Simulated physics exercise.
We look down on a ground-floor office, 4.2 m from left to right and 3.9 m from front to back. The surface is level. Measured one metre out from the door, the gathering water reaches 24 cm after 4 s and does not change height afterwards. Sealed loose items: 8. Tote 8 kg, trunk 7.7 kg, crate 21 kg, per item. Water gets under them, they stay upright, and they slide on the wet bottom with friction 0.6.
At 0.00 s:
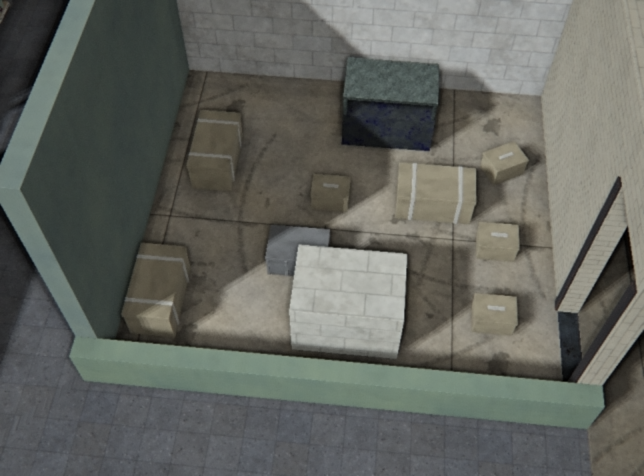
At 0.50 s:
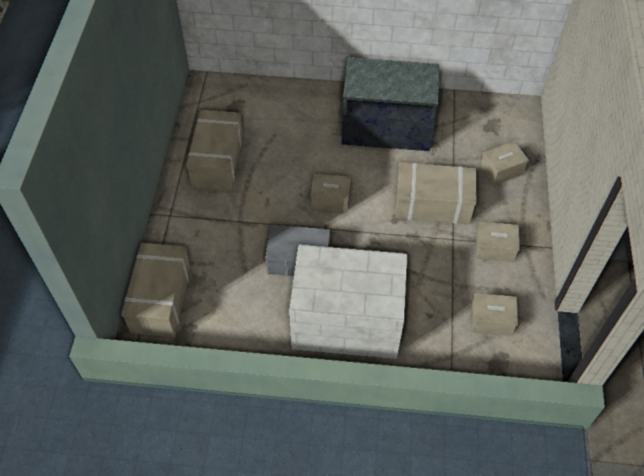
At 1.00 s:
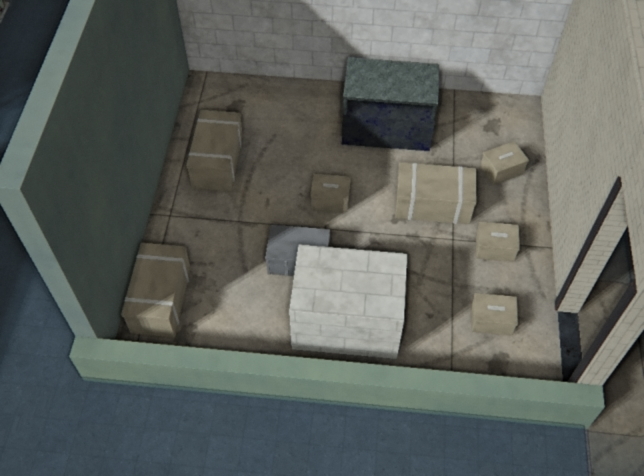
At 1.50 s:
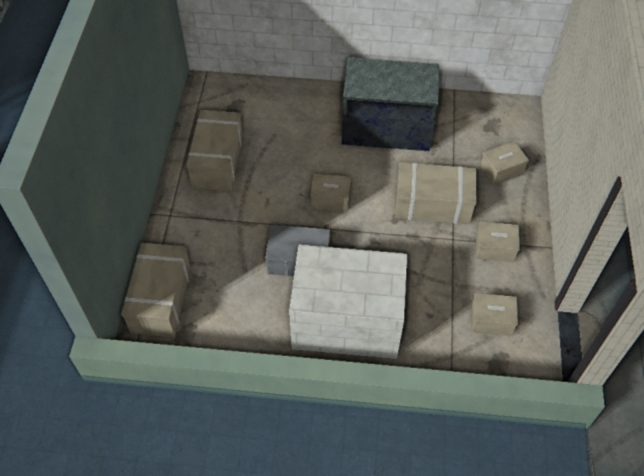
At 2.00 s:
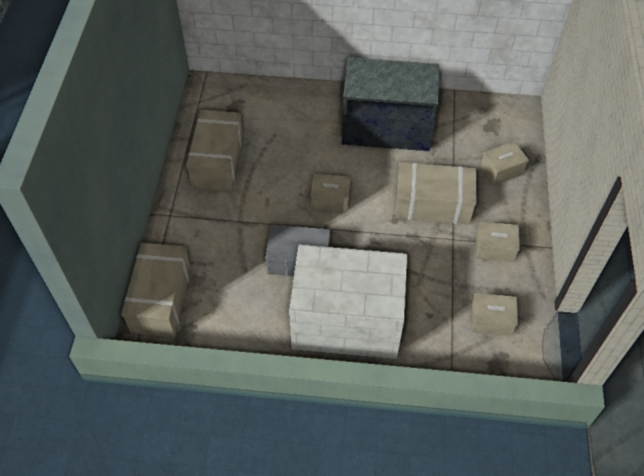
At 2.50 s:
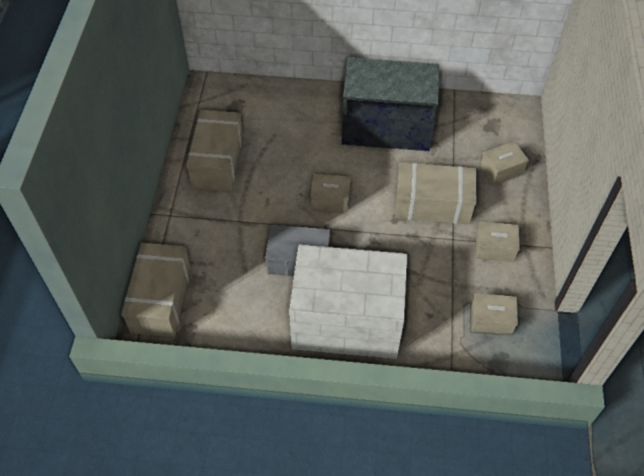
At first, cardboard boxes and larger blocks sit on the dry, stained floor of a walled room seen from above, with grey paving outside. The paving turns dark blue as water covers it, then water spreads through the doorway at right onto the floor nearby, while the boxes stay still.
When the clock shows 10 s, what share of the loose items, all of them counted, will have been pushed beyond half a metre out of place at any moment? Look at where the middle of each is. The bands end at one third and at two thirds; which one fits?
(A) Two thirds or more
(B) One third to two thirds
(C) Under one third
One third to two thirds (B).
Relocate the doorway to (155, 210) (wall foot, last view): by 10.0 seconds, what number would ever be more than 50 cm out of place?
You'd get 7 in that case.
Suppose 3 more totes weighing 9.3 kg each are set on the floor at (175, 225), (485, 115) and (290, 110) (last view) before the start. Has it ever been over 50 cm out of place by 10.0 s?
In order: Above the mark, below the mark, below the mark.
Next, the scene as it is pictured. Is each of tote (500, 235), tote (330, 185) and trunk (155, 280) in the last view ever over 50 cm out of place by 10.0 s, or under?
One by one: Below; above; above.
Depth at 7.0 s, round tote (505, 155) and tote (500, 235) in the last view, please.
First about 2 cm, second about 3 cm.
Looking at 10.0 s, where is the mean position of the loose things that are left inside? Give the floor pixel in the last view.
That lands at roughly (334, 177).
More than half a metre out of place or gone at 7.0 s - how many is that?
I get 1.
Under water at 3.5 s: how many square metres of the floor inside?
Near 2.0 m2 in all.
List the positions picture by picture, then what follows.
The first frame shows a tote at (496, 308), on the bottom; a tote at (499, 235) rests on the ground; 0.0 m2 under water; 0 of 8 have shifted.
The second frame shows a tote at (496, 308), on the bottom; a tote at (499, 235) rests on the ground; 0.0 m2 under water; 0 of 8 have shifted.
The third frame shows a tote at (496, 308) rests on the ground; a tote at (499, 235) rests on the ground; water covers 0.0 m2; 0 of 8 have shifted.
The fourth frame shows a tote at (496, 308), on the bottom; a tote at (499, 235), on the bottom; water covers 0.0 m2; 0 of 8 have shifted.
The fifth frame shows a tote at (496, 308) rests on the ground; a tote at (499, 235) rests on the ground; water covers 0.1 m2; 0 of 8 have shifted.
The sixth frame shows a tote at (496, 308) rests on the ground; a tote at (499, 235), on the bottom; 0.5 m2 under water; 0 of 8 have shifted.
After 3.5 s 0 of 8 are over 50 cm from their spots; 0 afloat.
After 4.5 s 1 of 8 are over 50 cm from their spots; 0 afloat.
After 7.0 s 1 of 8 are over 50 cm from their spots; 2 afloat.
After 10.0 s 4 of 8 are over 50 cm from their spots, and 4 have been at some point; 5 afloat.
